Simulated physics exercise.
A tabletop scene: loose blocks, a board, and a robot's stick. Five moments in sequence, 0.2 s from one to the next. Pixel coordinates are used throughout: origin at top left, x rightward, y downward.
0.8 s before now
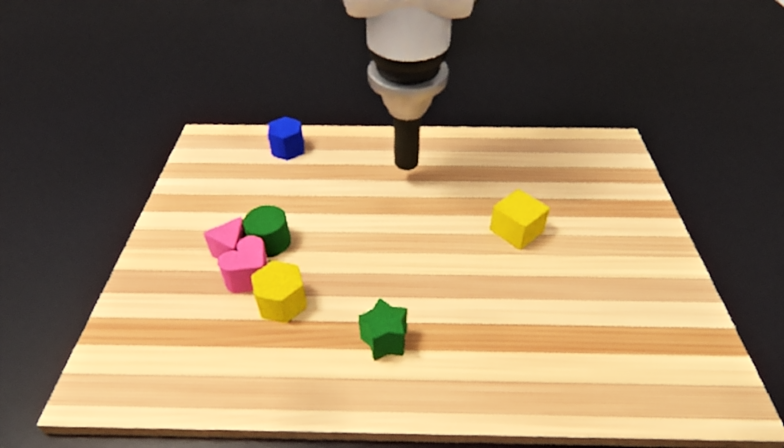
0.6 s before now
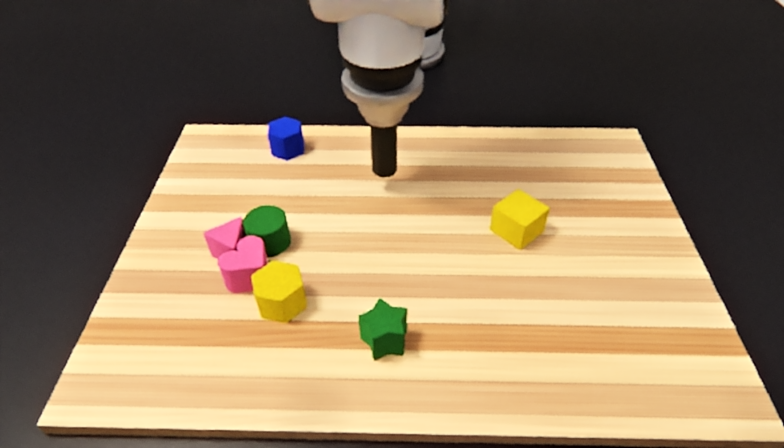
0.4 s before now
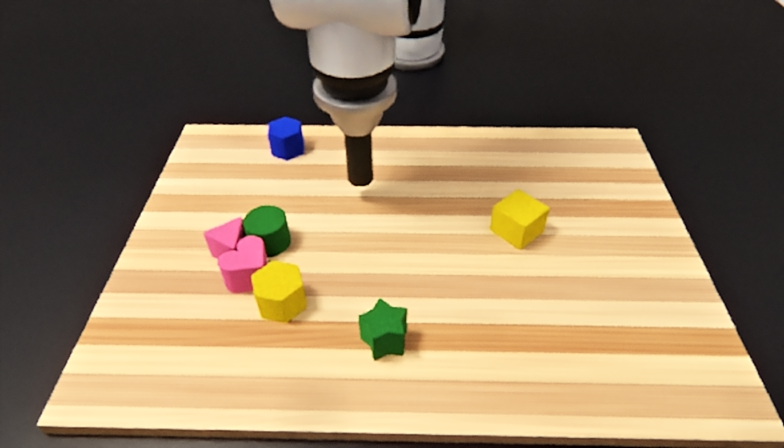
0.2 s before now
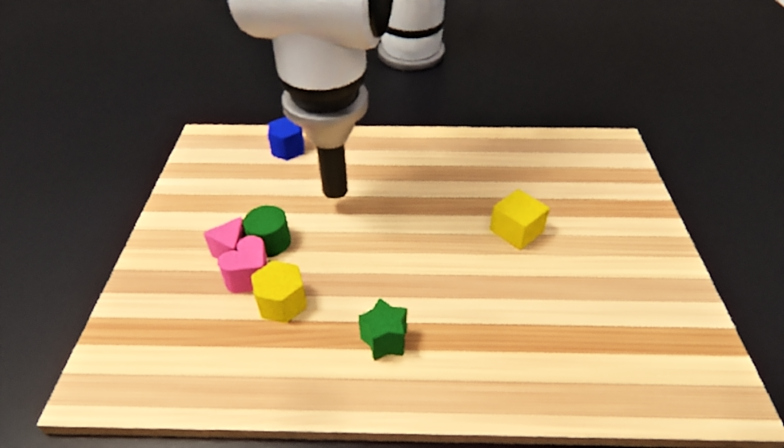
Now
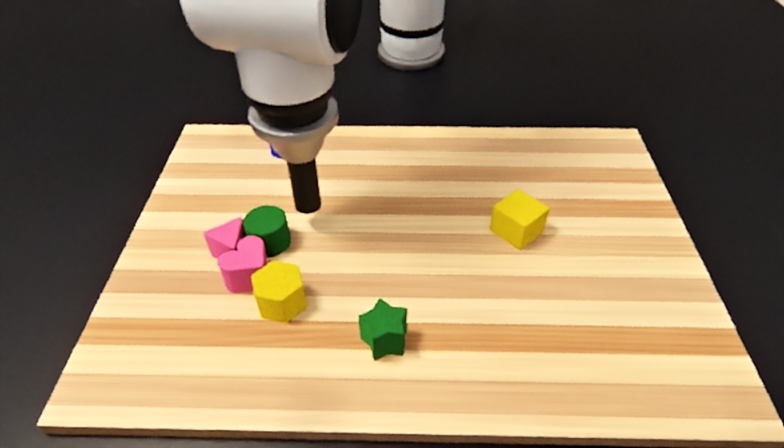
The footage shows a robot arm with a black stick moving left and toward the viewer above a striped wooden board, passing in front of a blue block, while the pink, green, yellow and blue blocks all stay still.
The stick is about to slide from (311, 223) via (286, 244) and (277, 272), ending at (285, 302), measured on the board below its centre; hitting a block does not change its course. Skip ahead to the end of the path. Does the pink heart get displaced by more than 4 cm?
The answer is no.
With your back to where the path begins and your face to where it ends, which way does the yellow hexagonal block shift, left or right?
The shift is leftward.
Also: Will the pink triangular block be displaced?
Answer: Yes.
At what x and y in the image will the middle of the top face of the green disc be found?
In the picture, that point is around (236, 230).
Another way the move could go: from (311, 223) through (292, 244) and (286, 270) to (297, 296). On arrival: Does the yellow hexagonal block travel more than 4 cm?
No, that is not what happens.
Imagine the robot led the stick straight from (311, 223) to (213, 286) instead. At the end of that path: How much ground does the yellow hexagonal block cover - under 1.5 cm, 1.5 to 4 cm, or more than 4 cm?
Short, under 1.5 cm.
On the path given first. One third of the way, stick (282, 227); pink triangular block (209, 234), turned 15° anticlockwise; pink heart (234, 262), turned 30° anticlockwise; green disc (244, 226).
Two thirds of the way, stick (273, 255); pink triangular block (200, 234), turned 20° anticlockwise; pink heart (229, 265), turned 50° anticlockwise; green disc (236, 230).
At the end, stick (280, 285); pink triangular block (200, 234), turned 20° anticlockwise; pink heart (229, 265), turned 50° anticlockwise; green disc (236, 230); yellow hexagonal block (283, 314).
